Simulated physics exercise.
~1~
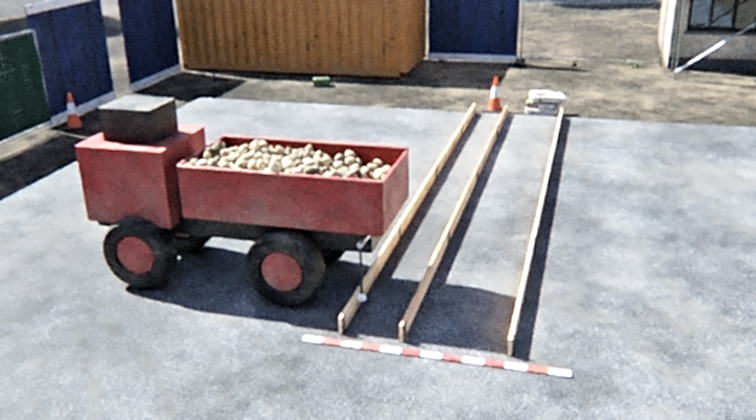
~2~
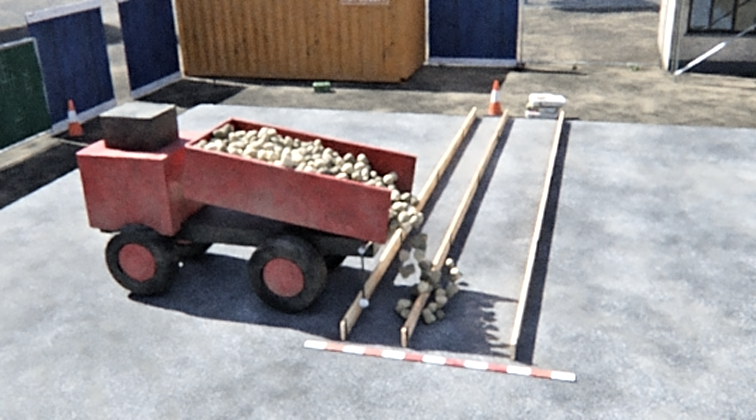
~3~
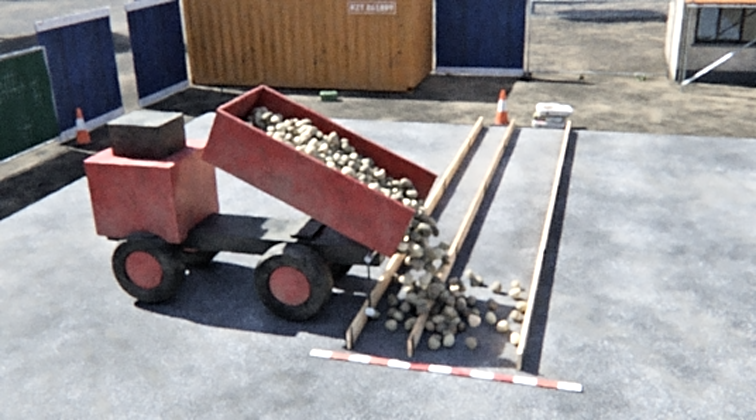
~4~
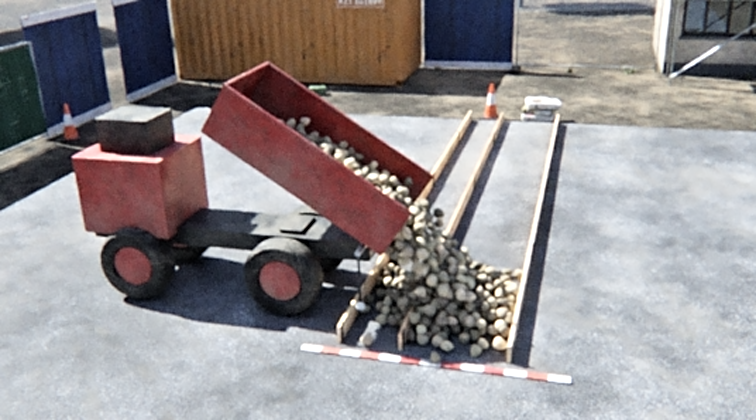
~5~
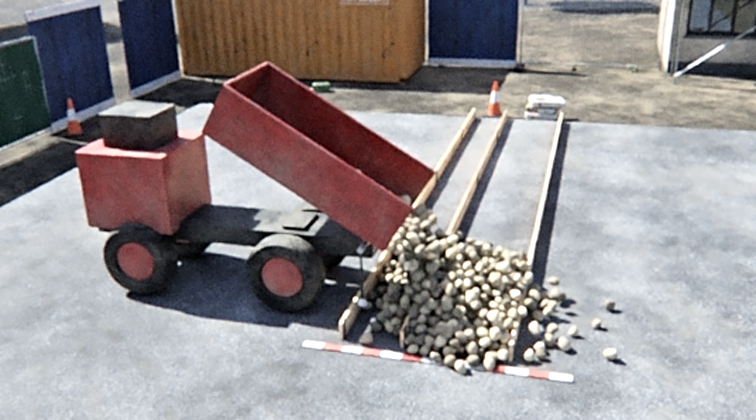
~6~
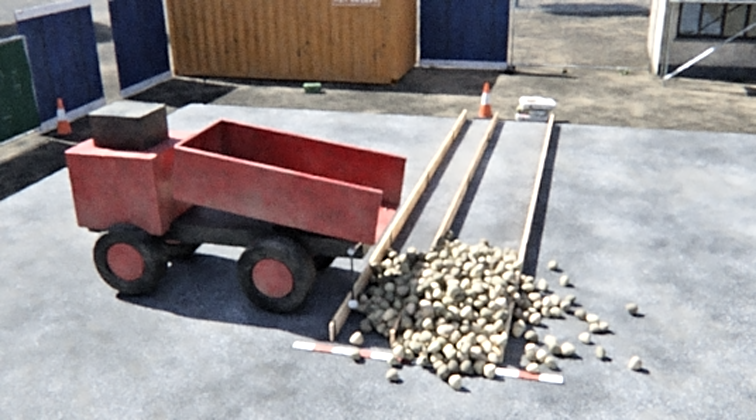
In a paved yard, a red tipping trailer raises its bed, pouring pale stones over wooden planks, then lowers it empty.
